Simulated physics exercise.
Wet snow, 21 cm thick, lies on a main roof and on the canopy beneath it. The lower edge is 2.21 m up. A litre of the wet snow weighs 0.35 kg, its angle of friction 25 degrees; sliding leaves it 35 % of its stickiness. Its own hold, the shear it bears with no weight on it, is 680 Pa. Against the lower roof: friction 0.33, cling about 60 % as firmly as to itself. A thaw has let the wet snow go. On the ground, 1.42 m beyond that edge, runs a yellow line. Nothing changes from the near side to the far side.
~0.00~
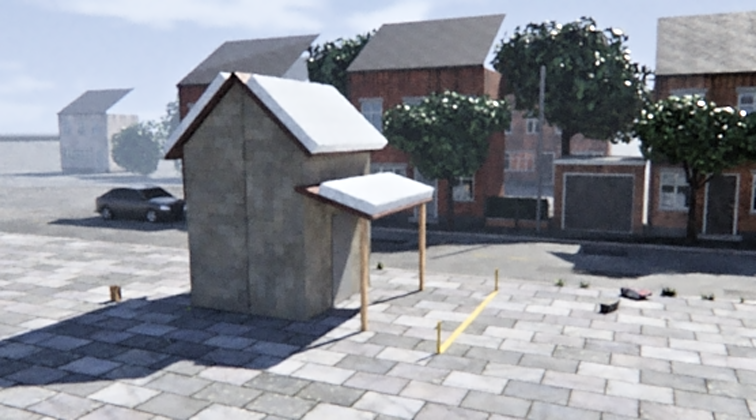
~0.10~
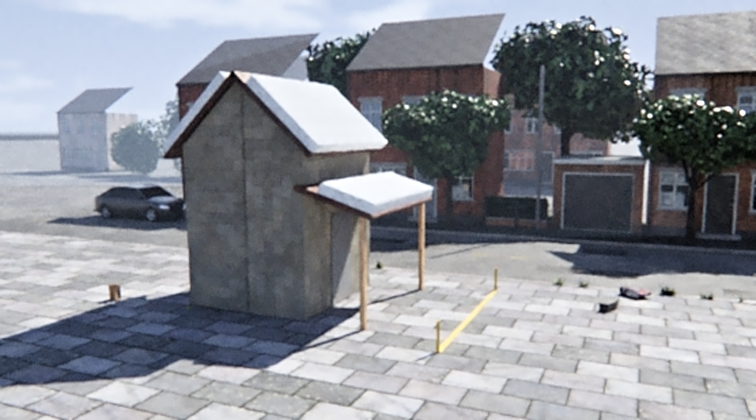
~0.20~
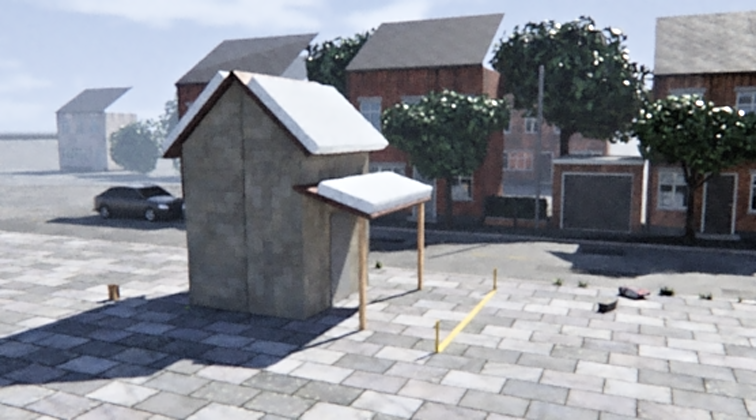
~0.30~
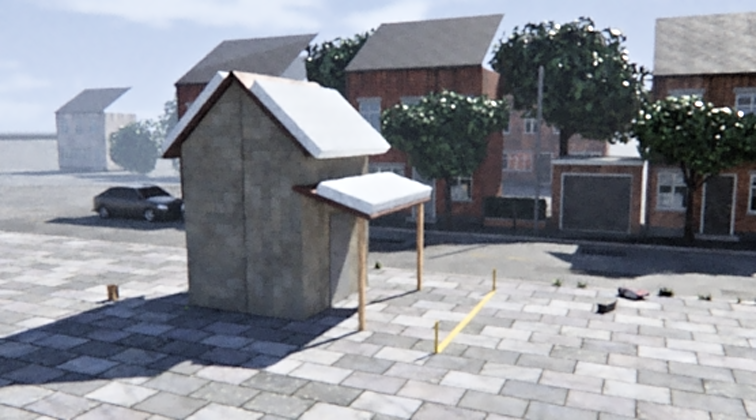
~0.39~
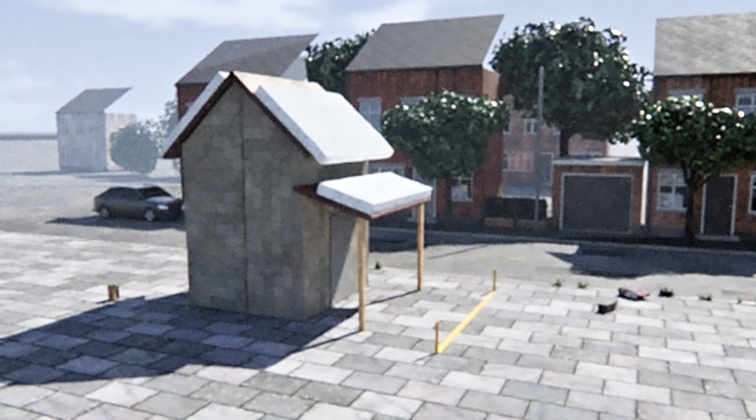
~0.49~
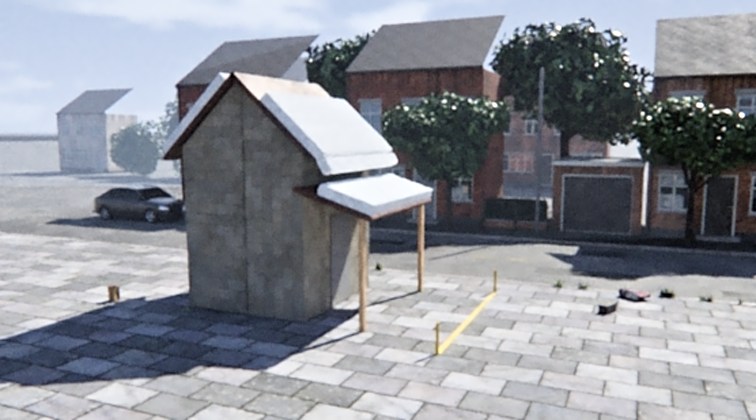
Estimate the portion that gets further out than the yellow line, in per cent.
Expect roughly 23 %.
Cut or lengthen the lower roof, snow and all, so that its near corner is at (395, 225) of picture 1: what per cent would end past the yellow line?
It would be near 8 %.
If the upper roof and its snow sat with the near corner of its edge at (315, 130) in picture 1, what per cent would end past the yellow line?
It would be near 40 %.
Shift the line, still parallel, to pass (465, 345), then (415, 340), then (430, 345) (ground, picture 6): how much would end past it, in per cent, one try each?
In that order: 14 %, 40 %, 30 %.
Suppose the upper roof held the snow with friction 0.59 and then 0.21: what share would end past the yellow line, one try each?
In that order: 3 %, 25 %.
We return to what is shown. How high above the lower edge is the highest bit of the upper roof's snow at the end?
Roughly 0.6 m.
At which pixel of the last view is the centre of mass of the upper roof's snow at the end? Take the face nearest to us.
Near (418, 304).
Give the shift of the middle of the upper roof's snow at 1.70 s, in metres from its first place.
Roughly 3.2 m.
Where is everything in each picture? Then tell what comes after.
The first frame shows front end of the wet snow at (313, 148).
The second frame shows front end of the wet snow at (313, 147), its middle shifted 1.8 cm.
The third frame shows front end of the wet snow at (314, 149), its middle shifted 7.1 cm, 4 % of it past the upper edge, in one piece.
The fourth frame shows front end of the wet snow at (317, 155), its middle shifted 16 cm, 8 % of it past the upper edge, in one piece.
The fifth frame shows front end of the wet snow at (321, 154), its middle shifted 30 cm, 15 % of it past the upper edge, in one piece.
The sixth frame shows front end of the wet snow at (327, 163), its middle shifted 47 cm, 24 % of it past the upper edge, cracking.
By 1.04 s, none is below the lower edge and 0 % is past the line.
By 1.70 s, 40 % is below the lower edge and 0 % is past the line.
By 2.35 s, 63 % is below the lower edge and 23 % is past the line.
By 3.00 s, 69 % is below the lower edge and 23 % is past the line.
By 3.20 s, at the end, 69 % is below the lower edge and 23 % is past the line.
